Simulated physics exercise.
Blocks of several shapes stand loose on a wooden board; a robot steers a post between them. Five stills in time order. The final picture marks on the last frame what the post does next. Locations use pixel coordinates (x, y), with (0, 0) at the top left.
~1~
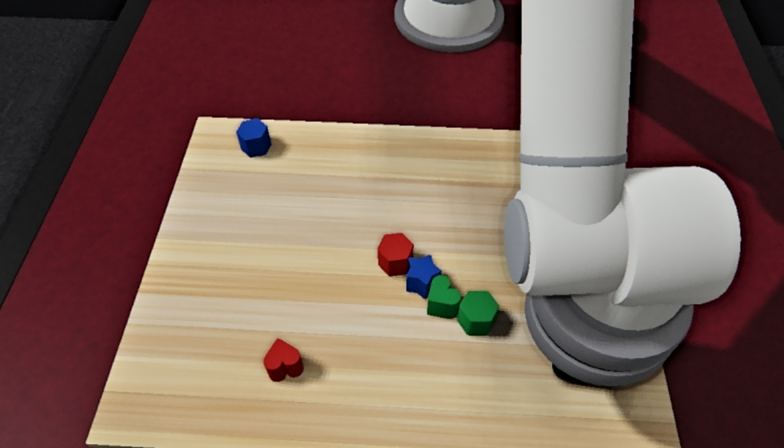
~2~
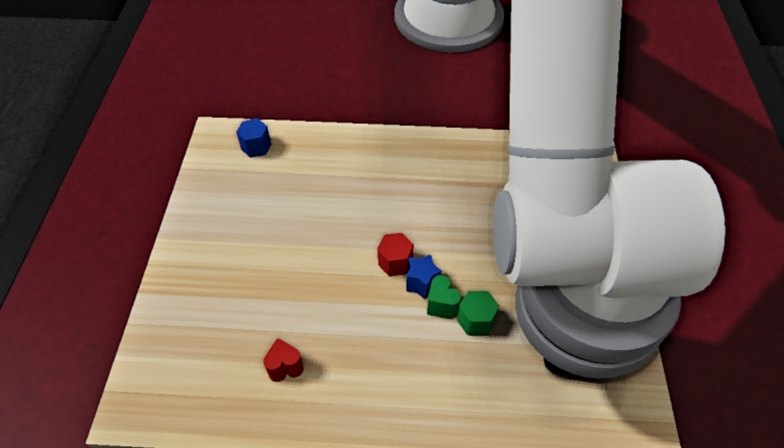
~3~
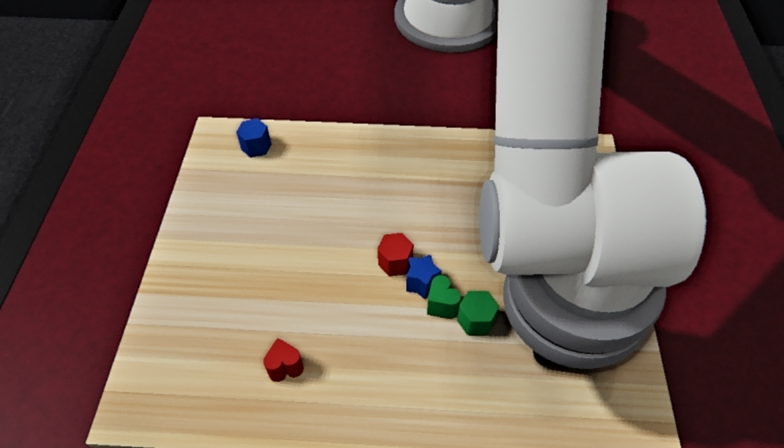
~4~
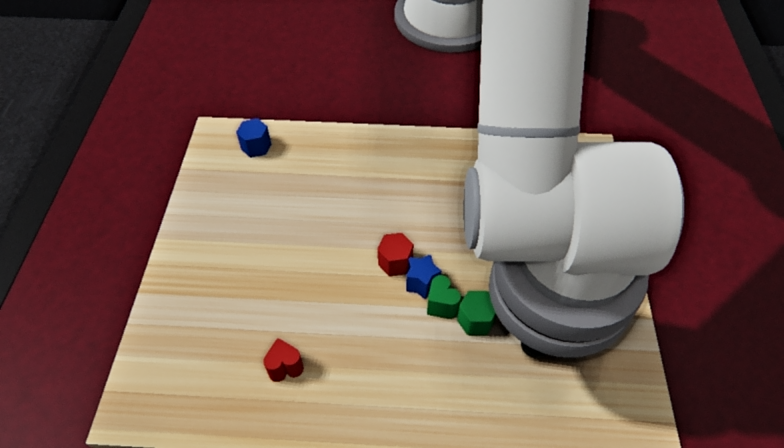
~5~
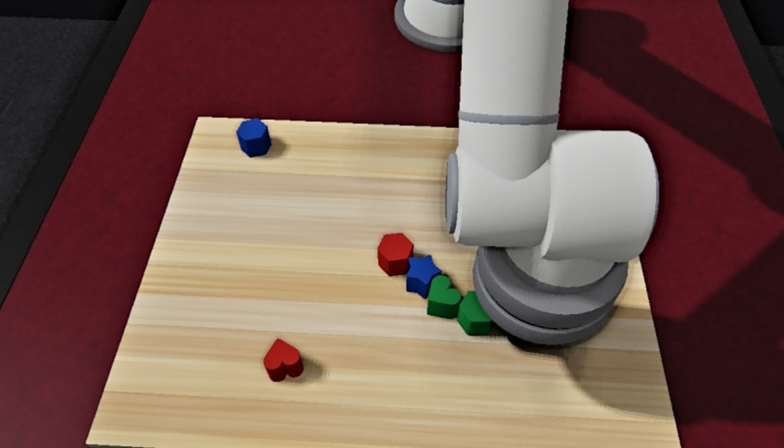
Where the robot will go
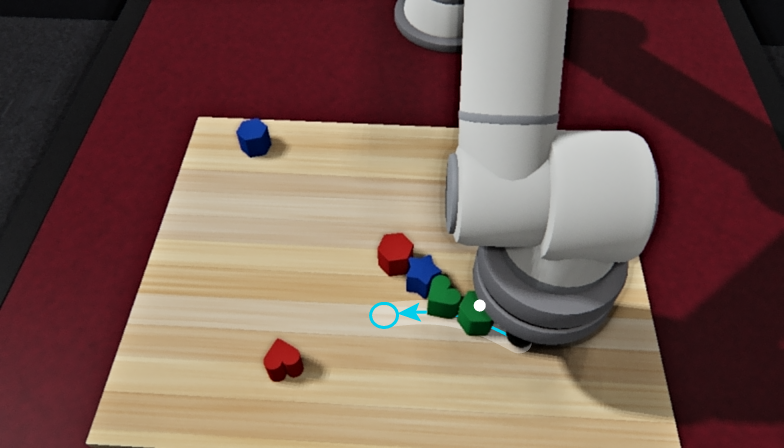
White robot arm moving slowly left and slightly upward over a wooden board, partly covering the green hexagon as the blocks stay still.
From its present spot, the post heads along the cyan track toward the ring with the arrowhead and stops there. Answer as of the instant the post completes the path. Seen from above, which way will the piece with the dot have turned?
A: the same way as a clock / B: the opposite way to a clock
Letter B.
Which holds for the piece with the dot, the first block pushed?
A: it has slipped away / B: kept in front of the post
Correct choice: B.
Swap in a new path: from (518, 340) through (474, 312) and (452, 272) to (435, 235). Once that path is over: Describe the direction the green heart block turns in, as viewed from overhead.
It twists clockwise.
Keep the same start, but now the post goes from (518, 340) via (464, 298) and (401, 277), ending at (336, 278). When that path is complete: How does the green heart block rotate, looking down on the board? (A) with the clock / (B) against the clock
The one that fits is A, with the clock.
Drawn move, from (518, 340) through (475, 321) and (429, 312) to (384, 315); the dot is on the green six-sided block.
The first path, step by step. One third of the way, post at (474, 315); red six-sided block at (394, 244); blue star at (416, 263), turned 35° clockwise; green heart block at (414, 290), turned 50° clockwise; green six-sided block at (444, 303), turned 40° anticlockwise.
Two thirds of the way, post at (428, 308); red six-sided block at (394, 244); blue star at (415, 263), turned 40° clockwise; green heart block at (379, 285), turned 95° clockwise; green six-sided block at (400, 308), turned 45° anticlockwise.
At the end, post at (384, 311); red six-sided block at (394, 244); blue star at (415, 263), turned 40° clockwise; green heart block at (368, 281), turned 100° clockwise; green six-sided block at (360, 321), turned 85° anticlockwise.
